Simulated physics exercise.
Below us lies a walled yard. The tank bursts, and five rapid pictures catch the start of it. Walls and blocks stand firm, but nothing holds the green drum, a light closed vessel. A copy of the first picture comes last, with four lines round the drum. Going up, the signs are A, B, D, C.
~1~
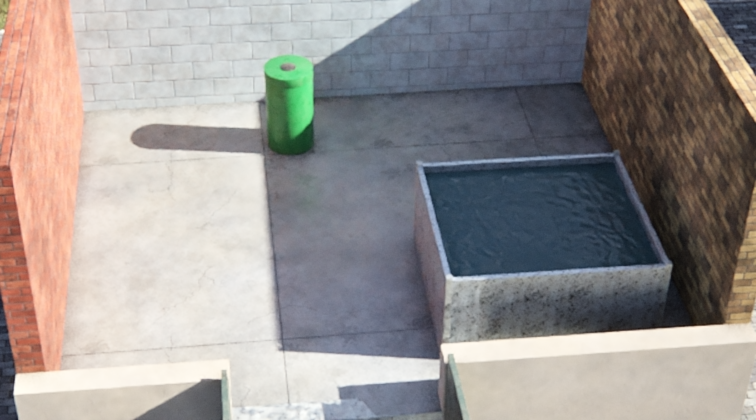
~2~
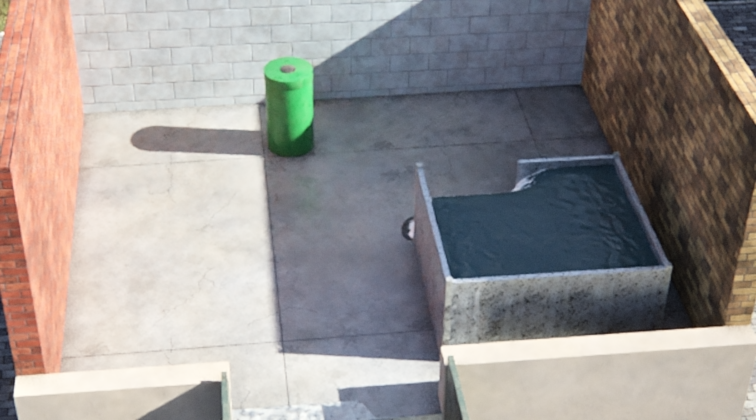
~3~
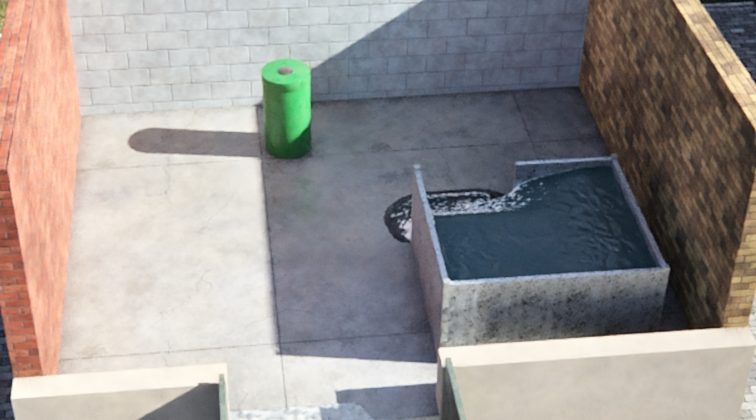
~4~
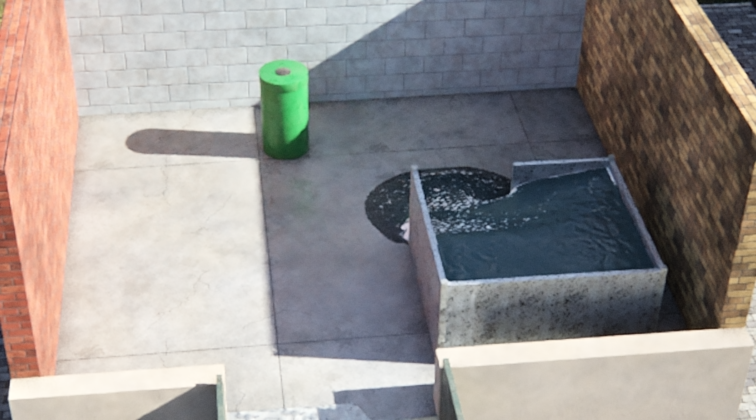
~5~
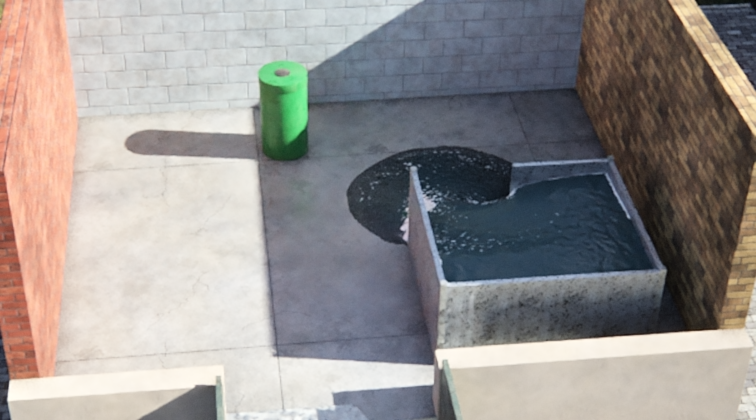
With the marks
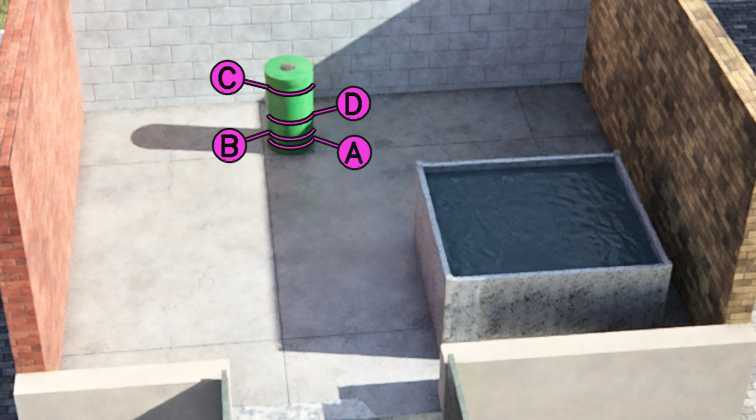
Walled yard with a concrete tank of dark water, its far side opening and water spreading across the paving towards a green drum.
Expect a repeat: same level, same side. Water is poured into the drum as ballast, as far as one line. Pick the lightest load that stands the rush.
The answer is line D.
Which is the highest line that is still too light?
Line B.
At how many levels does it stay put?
Two of them.
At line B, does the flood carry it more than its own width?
Yes, clearly.
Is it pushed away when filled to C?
No.
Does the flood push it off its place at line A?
Yes, it does.
In magenta, A at (292, 147); B at (292, 139); C at (291, 94); D at (292, 123); from the bottom up A, B, D, C.
With A, it is pushed about 8 times its own width away.
With B, it is pushed about twice its own width away.
With C, it does not move.
With D, it does not move.
